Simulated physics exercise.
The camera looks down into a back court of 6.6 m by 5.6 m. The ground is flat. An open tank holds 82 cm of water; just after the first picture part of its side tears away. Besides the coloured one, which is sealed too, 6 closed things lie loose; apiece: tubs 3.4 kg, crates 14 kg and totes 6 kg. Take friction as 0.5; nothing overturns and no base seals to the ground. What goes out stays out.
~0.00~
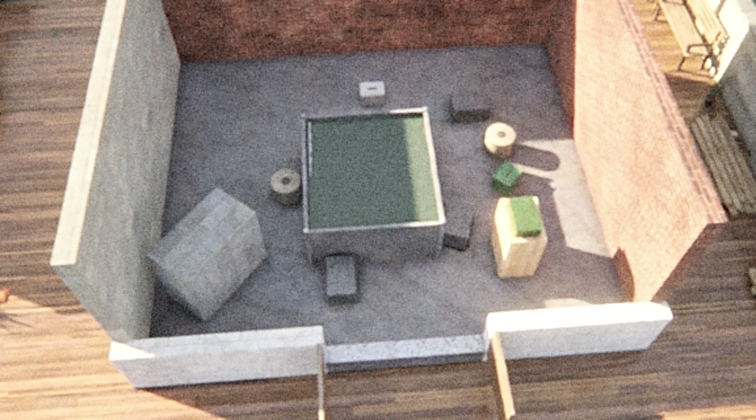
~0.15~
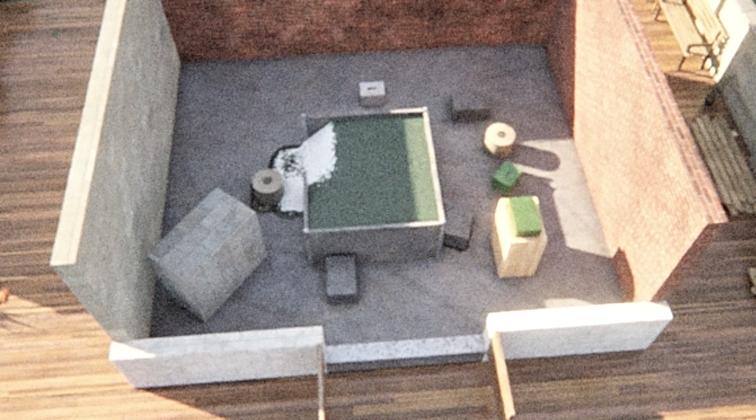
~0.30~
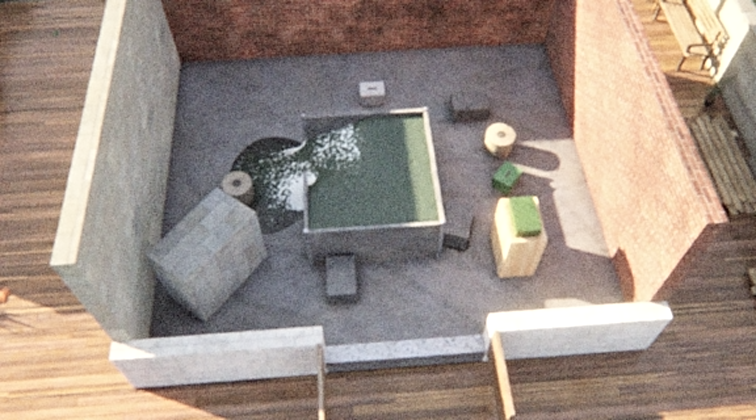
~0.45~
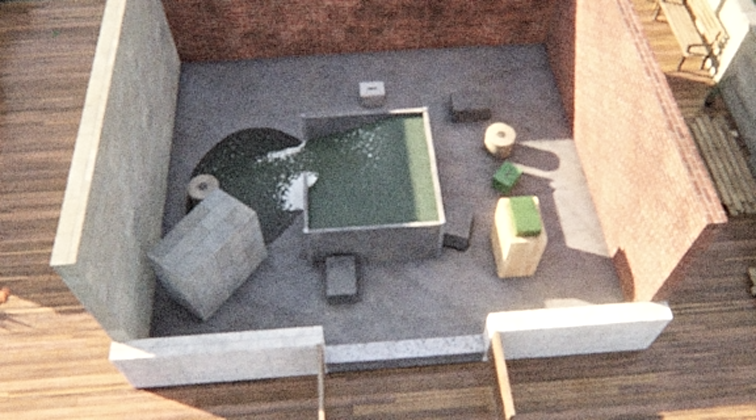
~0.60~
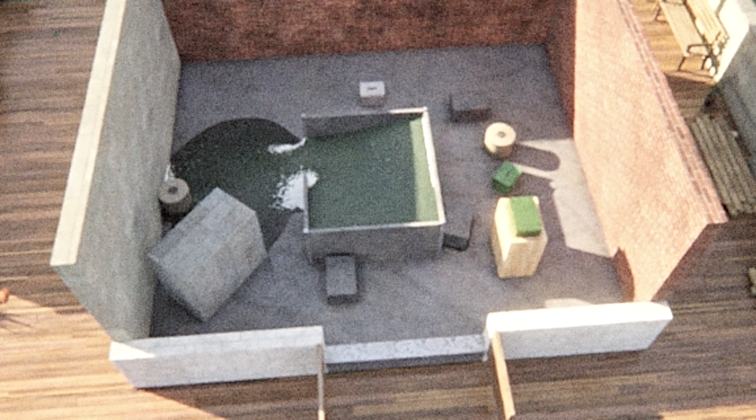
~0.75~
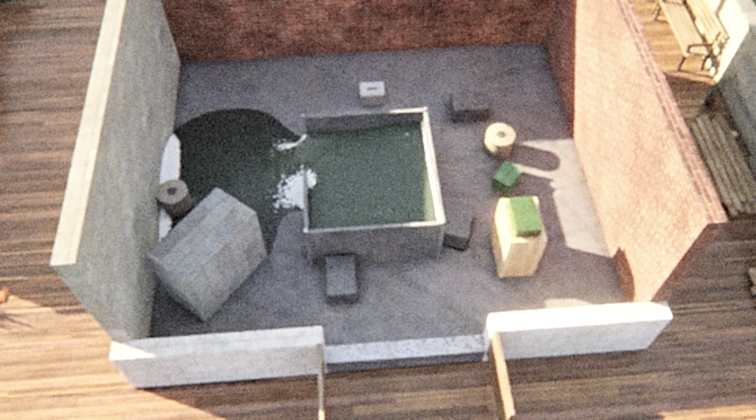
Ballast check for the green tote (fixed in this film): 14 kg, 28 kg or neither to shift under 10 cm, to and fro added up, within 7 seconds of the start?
Verdict: The smaller load will do.
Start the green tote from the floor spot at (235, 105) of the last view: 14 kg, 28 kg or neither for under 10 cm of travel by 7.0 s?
Neither is enough.
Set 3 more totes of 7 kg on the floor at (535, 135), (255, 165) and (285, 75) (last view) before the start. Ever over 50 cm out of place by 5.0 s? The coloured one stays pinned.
In turn: Short of it, past it, over.
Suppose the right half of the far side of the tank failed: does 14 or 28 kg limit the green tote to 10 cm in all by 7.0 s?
Then only the larger load is enough.
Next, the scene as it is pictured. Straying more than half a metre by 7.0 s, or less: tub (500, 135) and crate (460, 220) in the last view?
In turn: More, under.
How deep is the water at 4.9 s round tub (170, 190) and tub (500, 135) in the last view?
Roughly 18 and 2 cm.
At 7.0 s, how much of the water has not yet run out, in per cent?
About 98 per cent.
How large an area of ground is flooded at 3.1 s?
Some 21 m2.
After 1.4 s the green tote would be 0 cm from its start with 14 kg and 0 cm from its start with 28 kg; 0 cm of water round it then.
After 3.1 s the green tote would be 0 cm from its start with 14 kg and 0 cm from its start with 28 kg; 0 cm of water round it then.
After 4.9 s the green tote would be 0 cm from its start with 14 kg and 0 cm from its start with 28 kg; 3 cm of water round it then.
After 7.0 s the green tote would be 1 cm from its start with 14 kg and 0 cm from its start with 28 kg; 2 cm of water round it then.
